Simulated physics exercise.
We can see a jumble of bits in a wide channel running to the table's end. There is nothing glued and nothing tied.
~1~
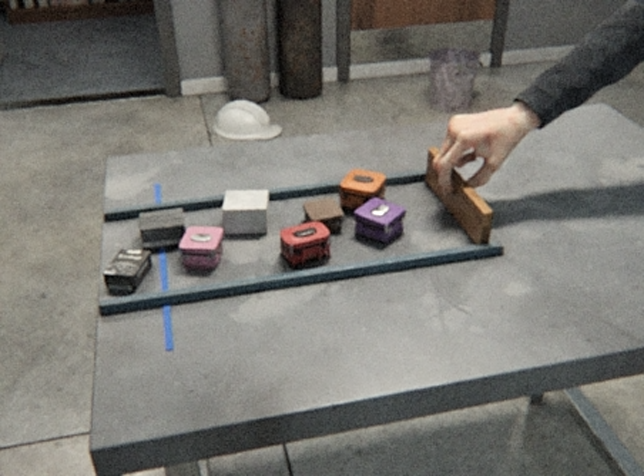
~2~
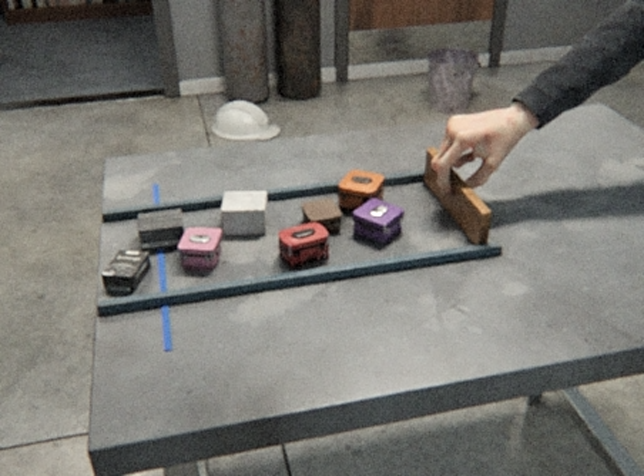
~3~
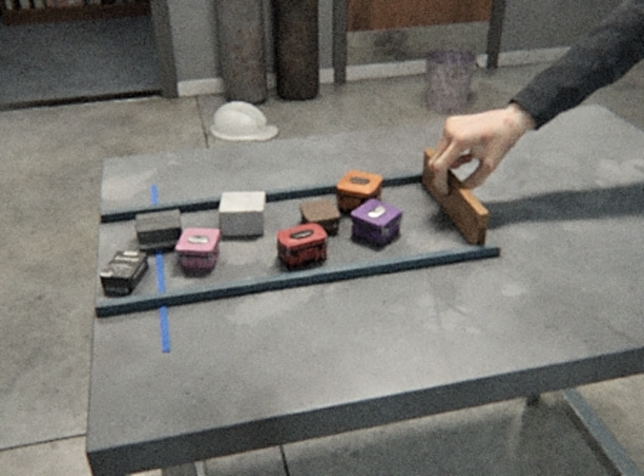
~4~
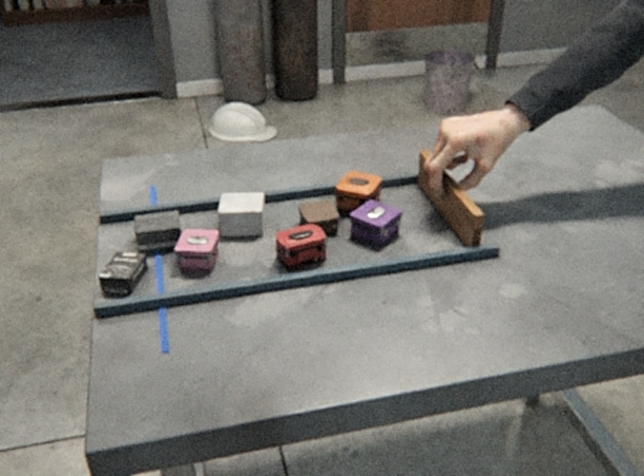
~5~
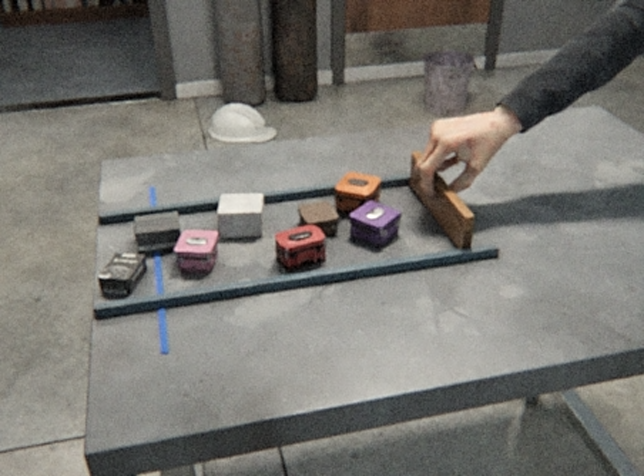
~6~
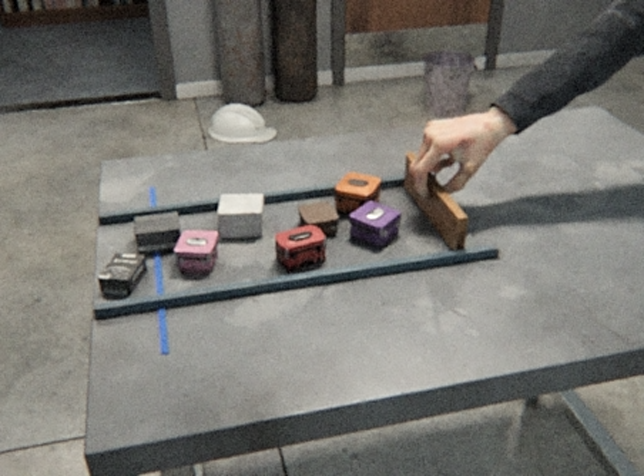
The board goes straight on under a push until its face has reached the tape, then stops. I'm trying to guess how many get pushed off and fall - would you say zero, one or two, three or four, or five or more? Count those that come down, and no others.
Missing from the table at the end: Three or four.
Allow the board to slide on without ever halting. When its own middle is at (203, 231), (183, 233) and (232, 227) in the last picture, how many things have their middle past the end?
In order of the places given, that's 1, 2 and 0.
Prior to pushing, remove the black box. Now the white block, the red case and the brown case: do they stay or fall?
The white block is lost, the red case remains up, the brown case does not fall.
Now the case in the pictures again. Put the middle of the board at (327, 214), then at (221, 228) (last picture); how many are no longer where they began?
First position 5; second position 8.
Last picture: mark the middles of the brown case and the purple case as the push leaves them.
Positions - first (106, 251), then (130, 265).
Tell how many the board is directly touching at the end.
At rest, 2 are in contact.
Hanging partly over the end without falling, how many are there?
The tally is 2.
Early on, none off yet; black box at rest near (123, 273); grey box at rest near (158, 233); pink case at rest near (198, 252).
A while later, none off yet; black box at rest near (123, 273); grey box travelled about its own width near (131, 239); pink case travelled a little near (176, 258).
Finally, the number that fall off is three or four; lost, white block, pink case, grey box and black box.
